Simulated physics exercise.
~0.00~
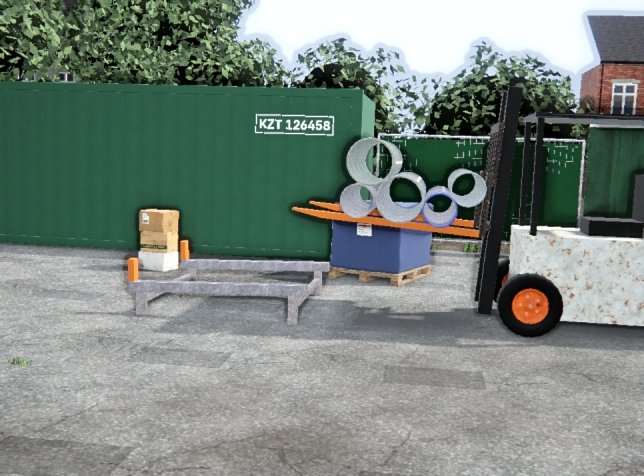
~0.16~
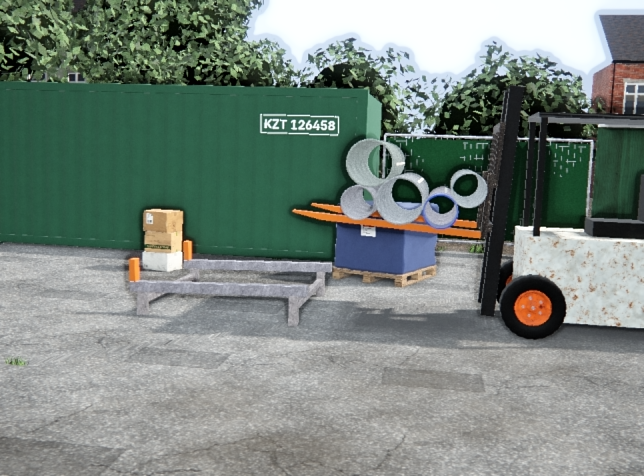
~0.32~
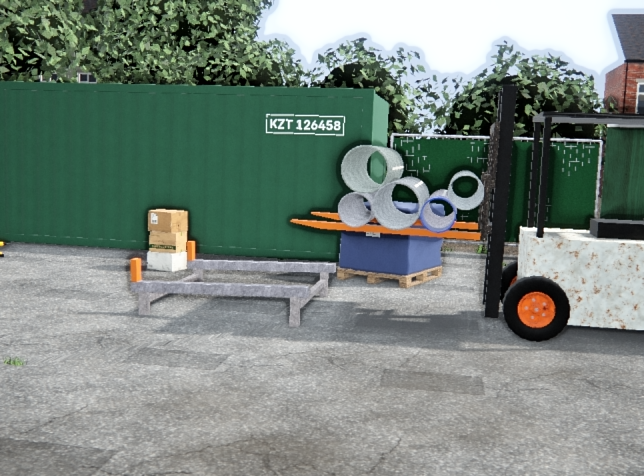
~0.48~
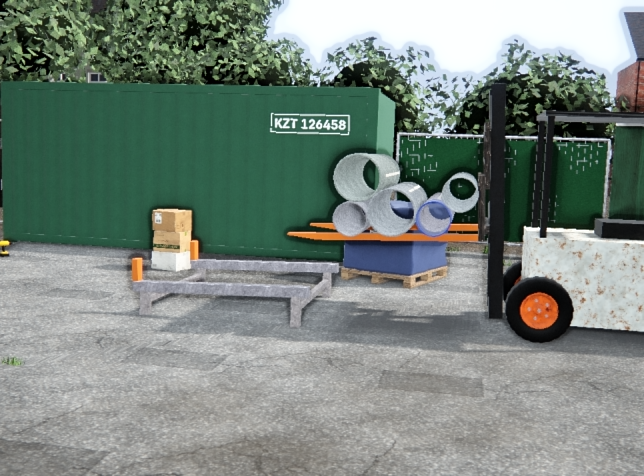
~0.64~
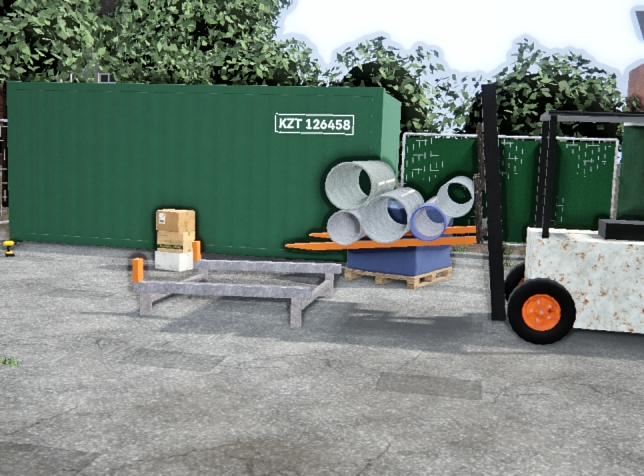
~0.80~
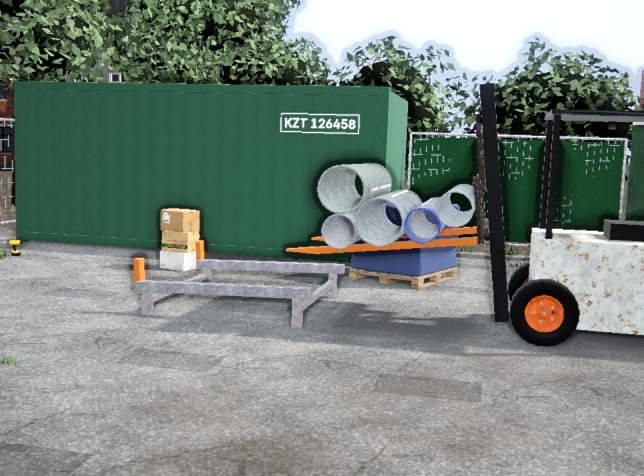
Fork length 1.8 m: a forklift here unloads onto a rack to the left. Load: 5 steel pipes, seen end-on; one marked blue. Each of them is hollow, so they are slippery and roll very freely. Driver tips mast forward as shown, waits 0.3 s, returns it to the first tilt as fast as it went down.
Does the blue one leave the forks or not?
In the end the blue pipe never comes off.
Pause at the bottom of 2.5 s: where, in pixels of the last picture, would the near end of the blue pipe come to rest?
Around pixel (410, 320).
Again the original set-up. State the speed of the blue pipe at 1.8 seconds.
It's going at around 0.6 m/s.
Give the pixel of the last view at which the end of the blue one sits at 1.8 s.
That would be about (360, 202) in pixels.
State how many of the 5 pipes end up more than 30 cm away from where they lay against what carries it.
3.
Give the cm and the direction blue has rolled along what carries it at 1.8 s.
Shift of blue: 80, leftward.
By 1.8 s, blue is on the forks, 65 cm from the tips, rolling left; 2 off the forks so far.
By 3.1 s, blue is on the forks, 15 cm from the tips; 3 off the forks so far.
By 4.6 s, blue is on the forks, 45 cm from the tips, rolling right; 3 off the forks so far.
Finally (6.3 s), blue is on the forks, 135 cm from the tips; 3 off the forks so far.
